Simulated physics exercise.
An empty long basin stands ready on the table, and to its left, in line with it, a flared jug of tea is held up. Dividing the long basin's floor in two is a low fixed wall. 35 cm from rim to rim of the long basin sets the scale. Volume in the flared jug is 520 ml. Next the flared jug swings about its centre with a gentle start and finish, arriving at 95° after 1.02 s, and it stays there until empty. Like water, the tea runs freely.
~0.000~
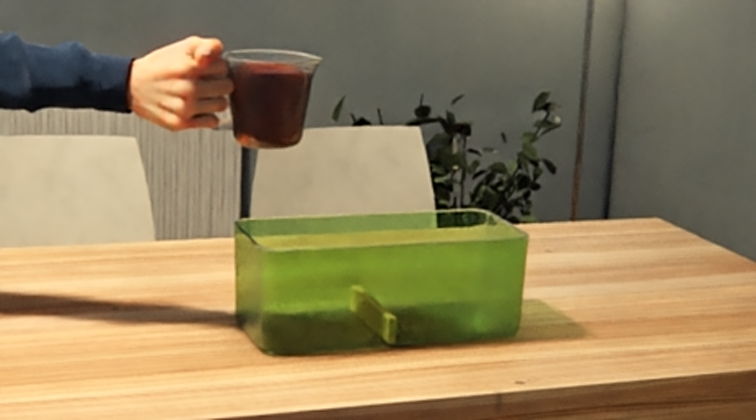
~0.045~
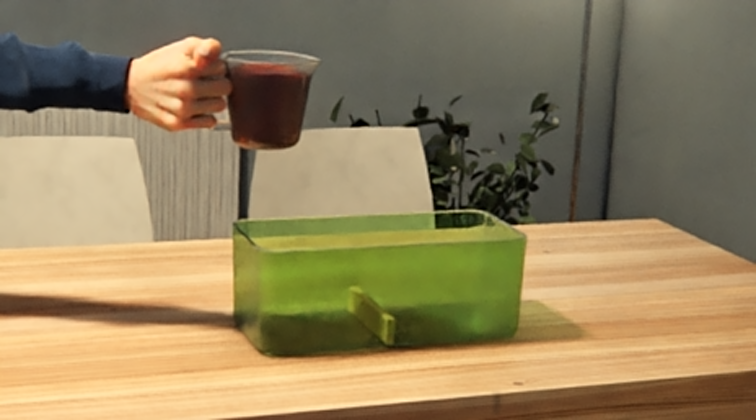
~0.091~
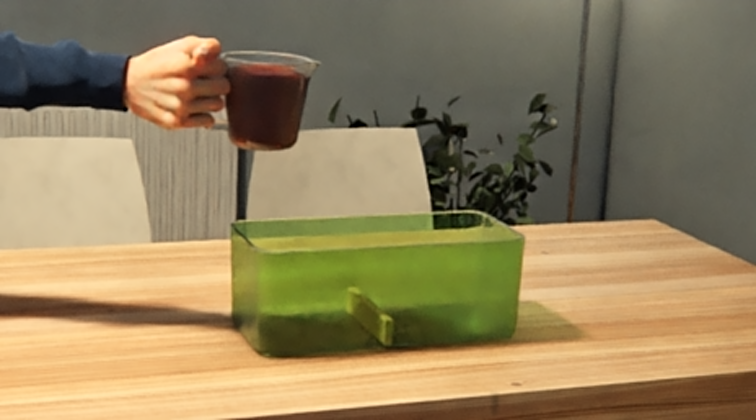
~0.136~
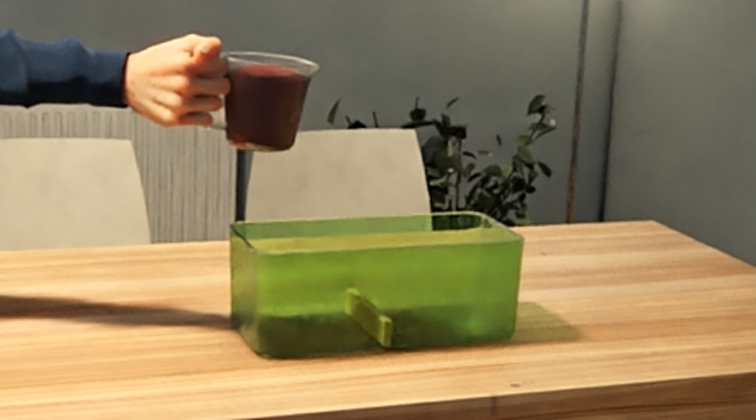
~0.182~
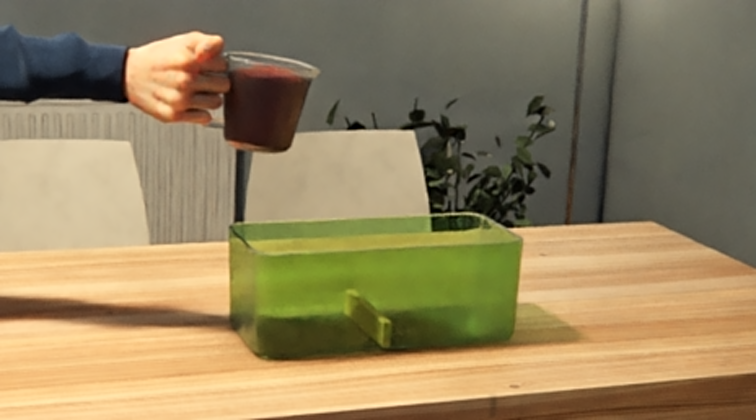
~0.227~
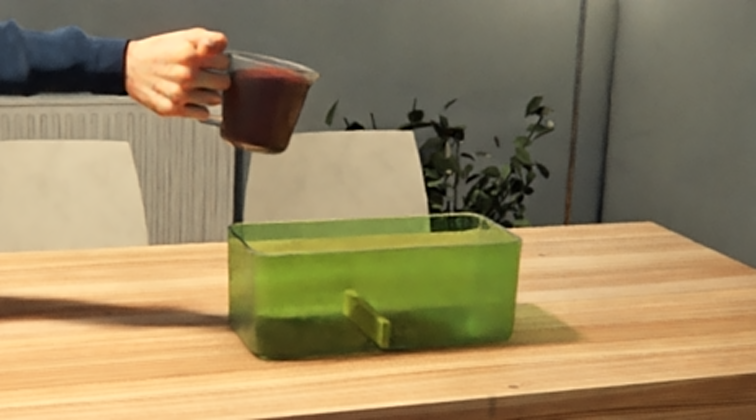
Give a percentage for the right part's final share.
My figure is 63 %.
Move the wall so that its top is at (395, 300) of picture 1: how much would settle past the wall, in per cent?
With the wall placed like that, close to 10 per cent.
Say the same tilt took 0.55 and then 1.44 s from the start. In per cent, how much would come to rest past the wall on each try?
In order, 55 and 65 per cent.
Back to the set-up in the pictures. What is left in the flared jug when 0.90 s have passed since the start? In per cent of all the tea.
Around 24 percent of it.
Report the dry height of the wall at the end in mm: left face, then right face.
Roughly 24 mm on the left side and roughly 20 mm on the right.
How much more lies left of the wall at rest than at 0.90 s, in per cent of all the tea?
That works out to roughly 26 per cent of the whole.
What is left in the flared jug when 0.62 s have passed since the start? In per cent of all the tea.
76 %.
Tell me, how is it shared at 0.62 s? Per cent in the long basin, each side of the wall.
Some 3 per cent left and 1 right.
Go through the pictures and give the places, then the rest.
In the first picture, tilt 0°; pouring edge (322, 58); surface from (228, 70) to (308, 69); the long basin's rim runs from (247, 236) to (508, 224); the wall's top is at (373, 302).
In the second picture, tilt 0°; pouring edge (320, 59); surface from (227, 70) to (307, 70).
In the third picture, tilt 2°; pouring edge (319, 62); surface from (225, 71) to (305, 71).
In the fourth picture, tilt 4°; pouring edge (320, 65); surface from (226, 72) to (305, 73).
In the fifth picture, tilt 7°; pouring edge (321, 69); surface from (227, 73) to (307, 75).
In the sixth picture, tilt 11°; pouring edge (321, 74); surface from (227, 74) to (309, 76).
After 0.62 s the tilt is 63° and 76 per cent is still to pour, 3 is left of the wall and 1 right of it.
After 0.90 s the tilt is 92° and 25 per cent is still to pour, 11 is left of the wall and 40 right of it.
After 1.20 s the tilt is 95° and 3 per cent is still to pour, 31 is left of the wall and 62 right of it.
After 1.52 s the tilt is 95° and 0 per cent is still to pour, 36 is left of the wall and 63 right of it.
In the end 37 per cent lies left of the wall, 63 right of it and 1 outside.
